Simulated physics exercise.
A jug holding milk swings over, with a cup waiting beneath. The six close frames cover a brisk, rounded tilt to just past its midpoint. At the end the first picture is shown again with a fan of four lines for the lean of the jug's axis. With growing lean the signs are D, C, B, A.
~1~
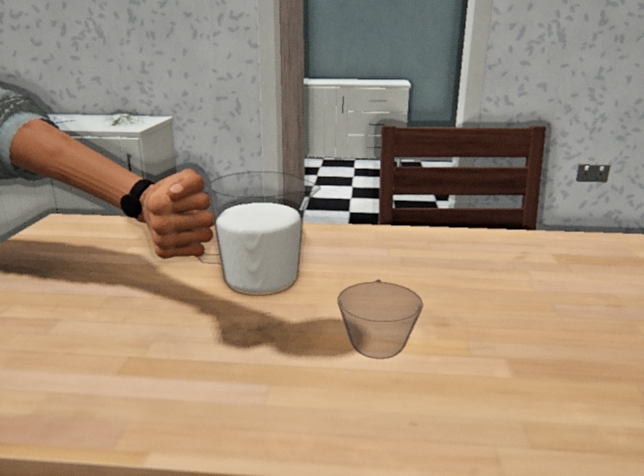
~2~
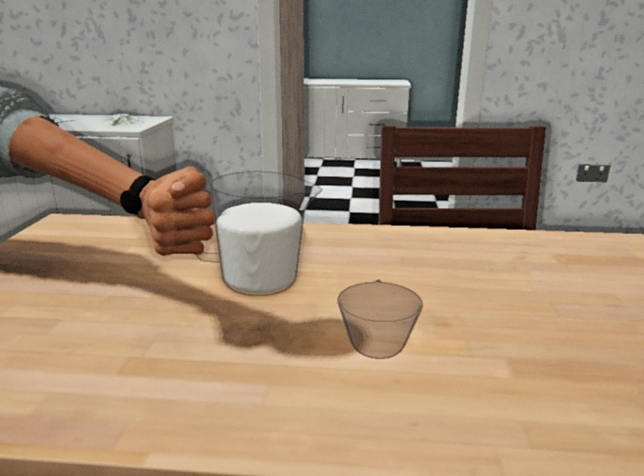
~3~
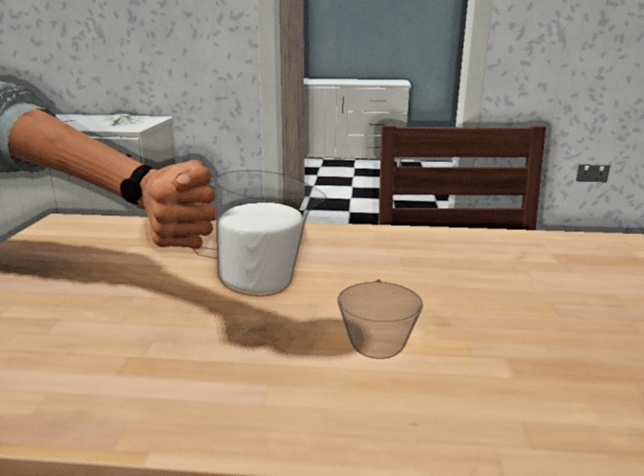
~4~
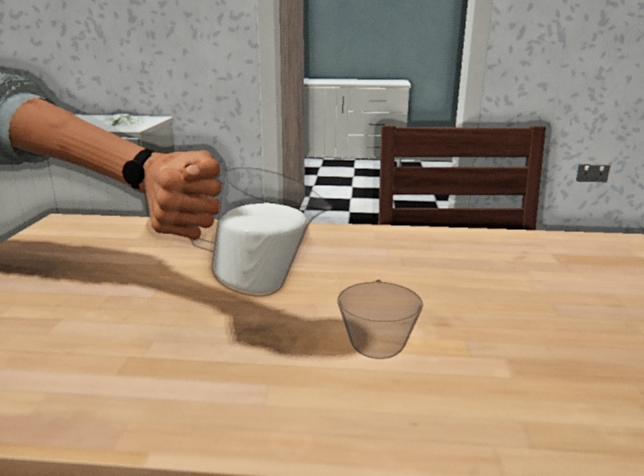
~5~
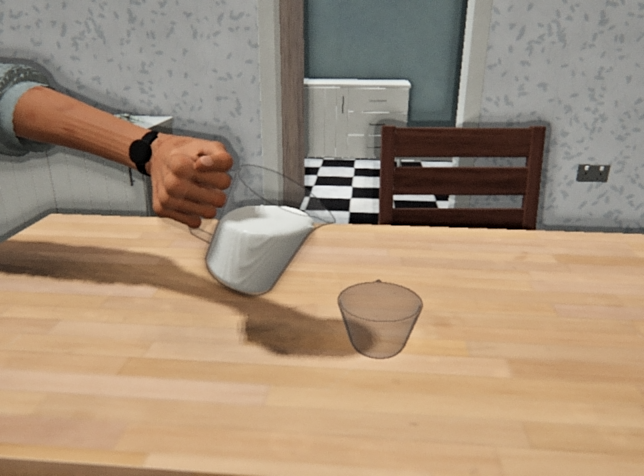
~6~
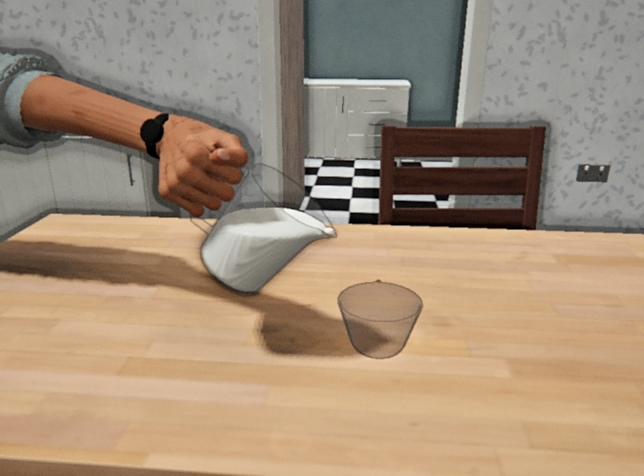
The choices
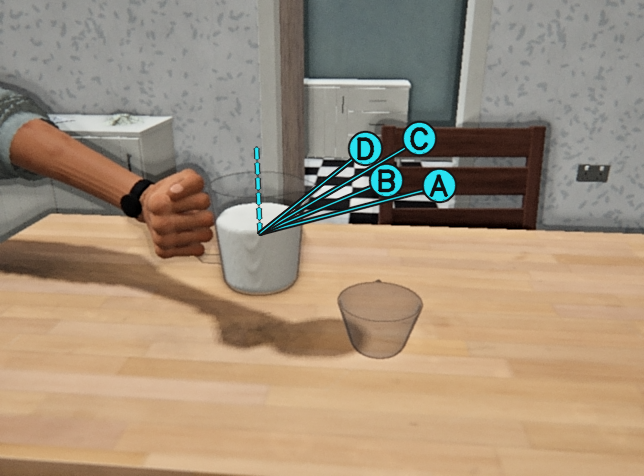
In this clip, a hand with a black wristband holds a clear jug of milk above a wooden table, then gradually tilts it rightward toward a small empty cup, the milk shifting to the jug's lip.
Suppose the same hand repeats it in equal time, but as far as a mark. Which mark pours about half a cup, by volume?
C beats the others.
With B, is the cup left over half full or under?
Over half.
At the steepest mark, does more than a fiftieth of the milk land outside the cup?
Yes, it does.
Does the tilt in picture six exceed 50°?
No.
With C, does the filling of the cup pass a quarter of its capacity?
Yes.
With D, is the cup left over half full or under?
Under.
On the marked copy, A at (422, 190); B at (370, 187); C at (405, 147); D at (353, 159).
With A, the cup ends with about 81 % of what it can hold; 19 % of the milk is spilt.
With B, the cup ends with about 78 % of what it can hold; 4 % of the milk is spilt.
With C, the cup ends with about 53 % of what it can hold.
With D, the cup ends with about 29 % of what it can hold.
